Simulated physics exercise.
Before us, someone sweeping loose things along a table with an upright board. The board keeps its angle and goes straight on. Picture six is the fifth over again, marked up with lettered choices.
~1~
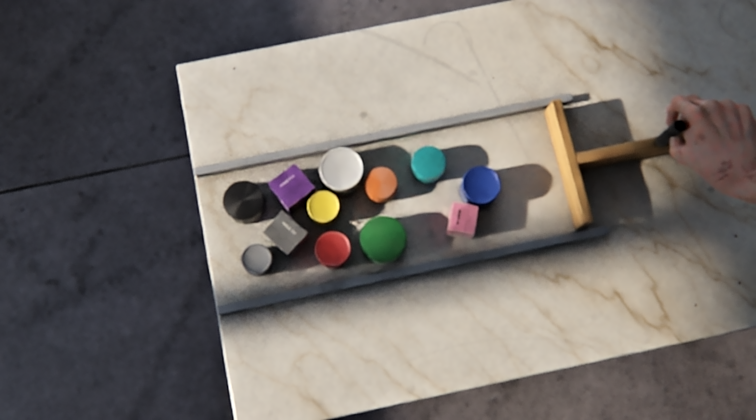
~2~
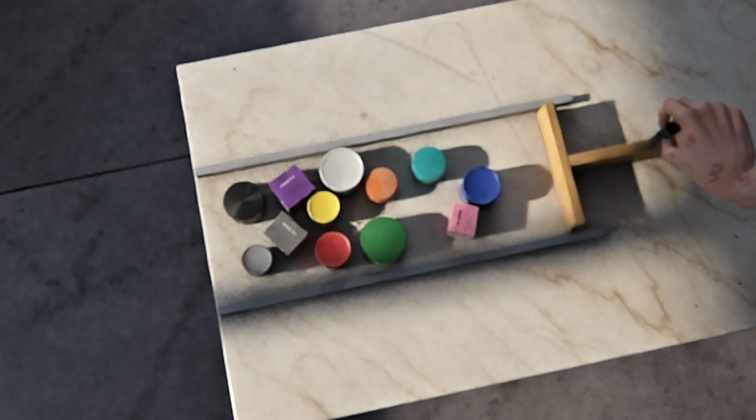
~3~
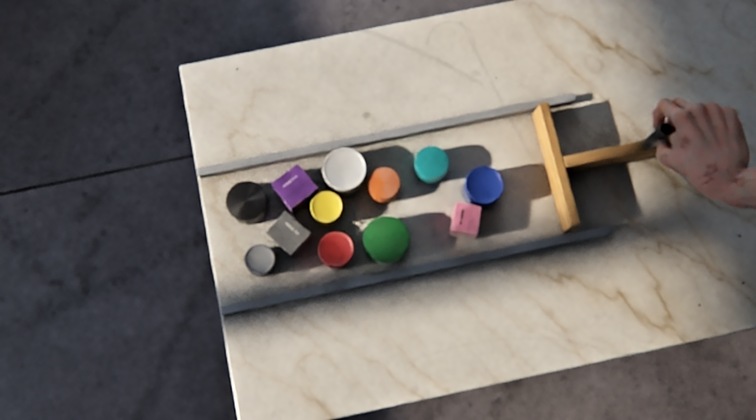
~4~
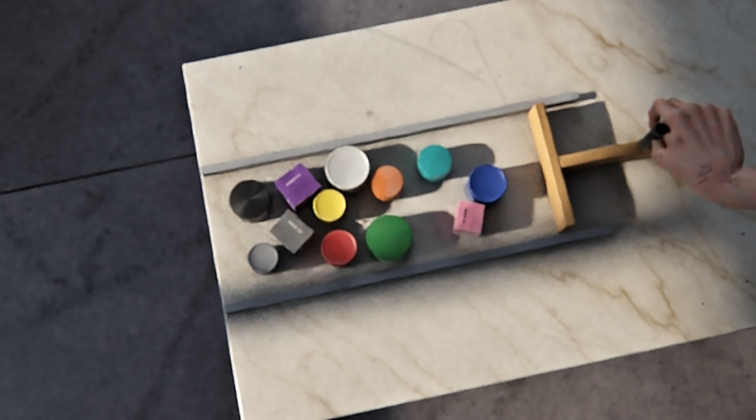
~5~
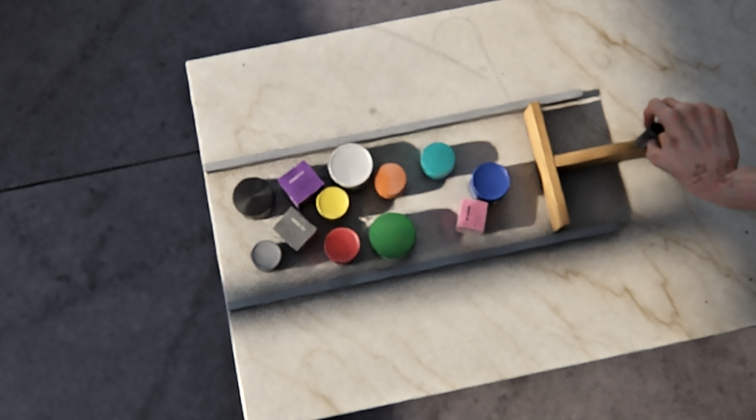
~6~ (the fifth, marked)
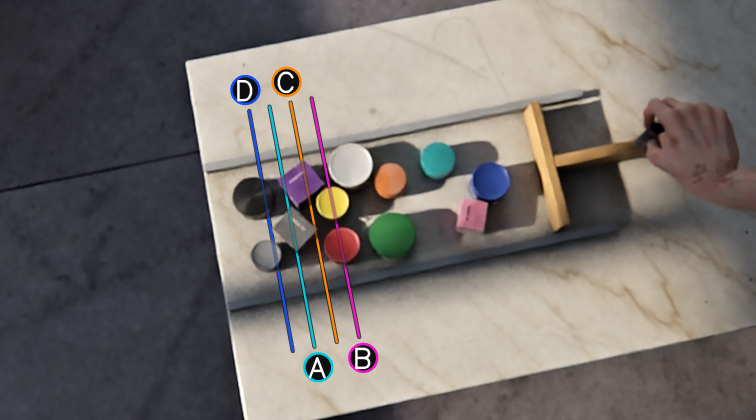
A wooden board on a handle, gripped by a hand at the right, stands across a pale marble table seen from above, with dark grey floor beyond its left side. Between two grey rails lie black, purple, grey and white items at left, yellow, red, orange and green ones mid-group, and teal, blue and pink nearest the board. The hand pushes the board slightly left, the items stay in place on the table, and the view drifts slightly.
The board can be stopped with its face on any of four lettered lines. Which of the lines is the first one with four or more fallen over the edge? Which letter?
A is the first line that does it.
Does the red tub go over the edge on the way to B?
By then, no.
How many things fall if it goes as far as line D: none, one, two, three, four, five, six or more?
Six or more.
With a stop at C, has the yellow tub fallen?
No.
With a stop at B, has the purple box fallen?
No.
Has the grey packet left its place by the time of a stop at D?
By then, yes.
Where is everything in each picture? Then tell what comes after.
The first picture shows yellow tub (324, 209); grey packet (287, 235); pink packet (463, 221).
The second picture shows board (565, 162); blue tub (480, 189).
The third picture shows board (560, 163); green tin (386, 241).
The fourth picture shows board (555, 163); turquoise pot (435, 164).
The fifth picture shows board (550, 162); white jar (351, 168); black tin (254, 198); grey tin (268, 257).
On the marked copy, A at (291, 223); B at (335, 214); C at (313, 218); D at (270, 227).
Following A. Soon after the start, board (457, 181); pink packet (446, 228); turquoise pot (427, 161).
Later, board (364, 200); grey tin (241, 274); black tin (236, 209).
In the end, board (292, 215); red tub over the edge; grey packet over the edge; five fallen.
As for the rest, B drops only one; C drops only three; D drops six, but is farther than needed.
